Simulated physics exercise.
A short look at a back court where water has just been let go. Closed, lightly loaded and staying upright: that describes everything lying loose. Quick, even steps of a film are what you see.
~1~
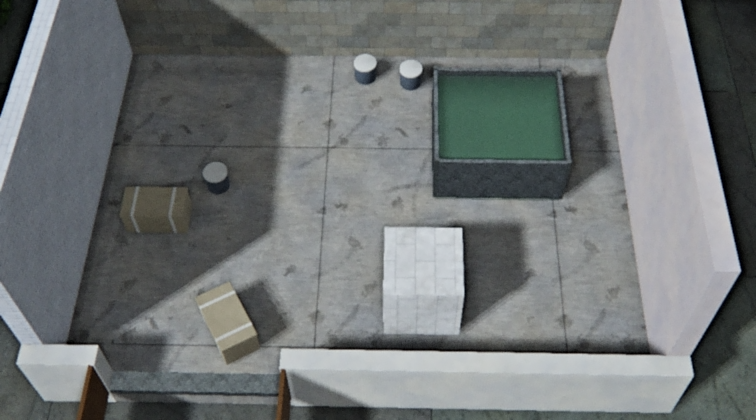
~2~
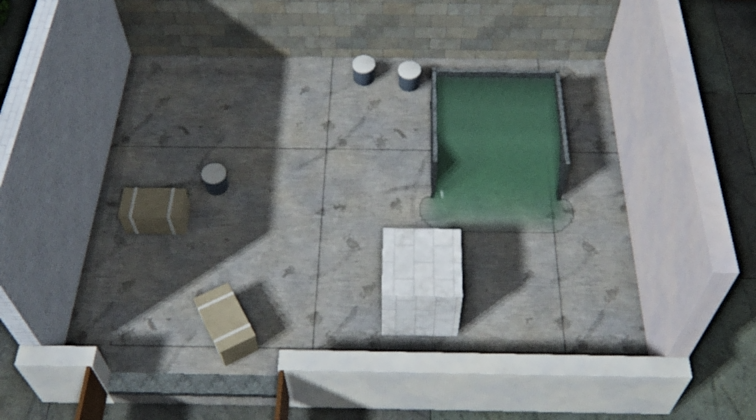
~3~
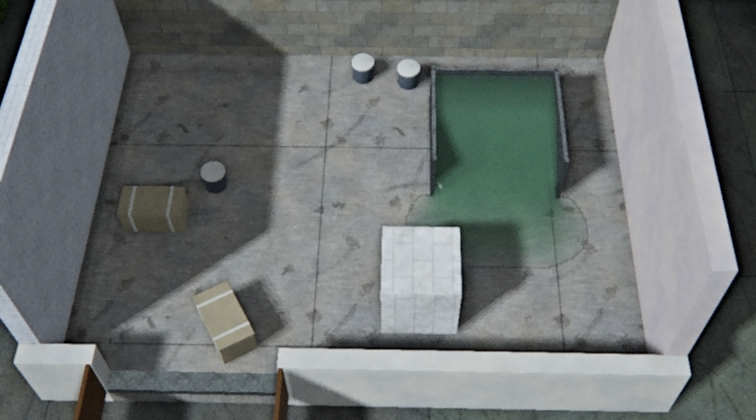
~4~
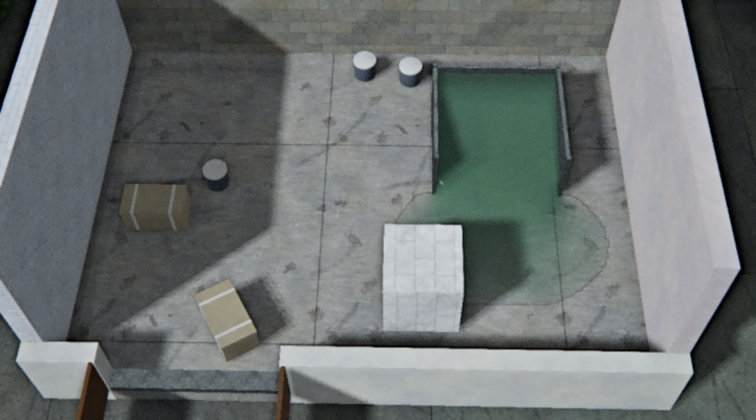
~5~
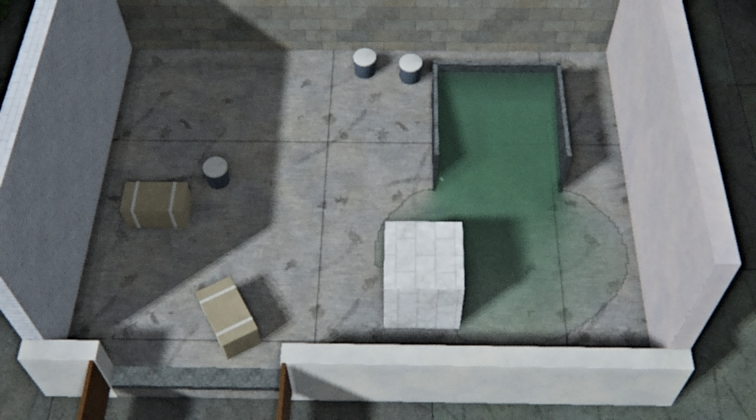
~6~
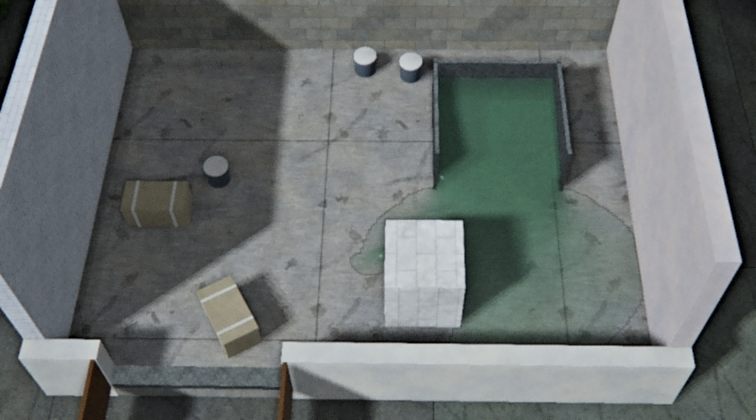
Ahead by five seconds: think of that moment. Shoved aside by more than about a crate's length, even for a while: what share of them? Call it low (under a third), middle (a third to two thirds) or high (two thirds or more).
Low.
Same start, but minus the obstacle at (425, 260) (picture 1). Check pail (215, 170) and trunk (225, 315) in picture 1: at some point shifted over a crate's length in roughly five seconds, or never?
Well, the first one stuck around while the other one covered the distance.
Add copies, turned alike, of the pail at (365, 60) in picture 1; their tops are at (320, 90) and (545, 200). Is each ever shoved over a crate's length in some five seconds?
Going one by one, I'd say not displaced that far for the first and gets shoved clear for the second.
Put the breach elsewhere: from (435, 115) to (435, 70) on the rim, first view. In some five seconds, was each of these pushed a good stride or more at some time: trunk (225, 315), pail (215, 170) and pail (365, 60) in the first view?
Taking them one at a time, the first not displaced that far, the second gets shoved clear and the third gets shoved clear.
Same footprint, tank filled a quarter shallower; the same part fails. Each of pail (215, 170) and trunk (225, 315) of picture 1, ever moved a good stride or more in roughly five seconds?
Order as asked - never got there, carried at least that far.
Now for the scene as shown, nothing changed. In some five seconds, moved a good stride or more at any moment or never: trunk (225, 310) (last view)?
Goes that far.
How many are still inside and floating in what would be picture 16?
0.
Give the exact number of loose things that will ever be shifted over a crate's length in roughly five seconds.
Tally: 1.
A moment on, 0 of 5 are well off their spots; 0 afloat.
Next, 0 of 5 are well off their spots; 0 afloat.
Later, 1 of 5 are well off their spots; 0 afloat.
In the end, 1 of 5 are well off their spots, and 1 have been at some point; 1 afloat.
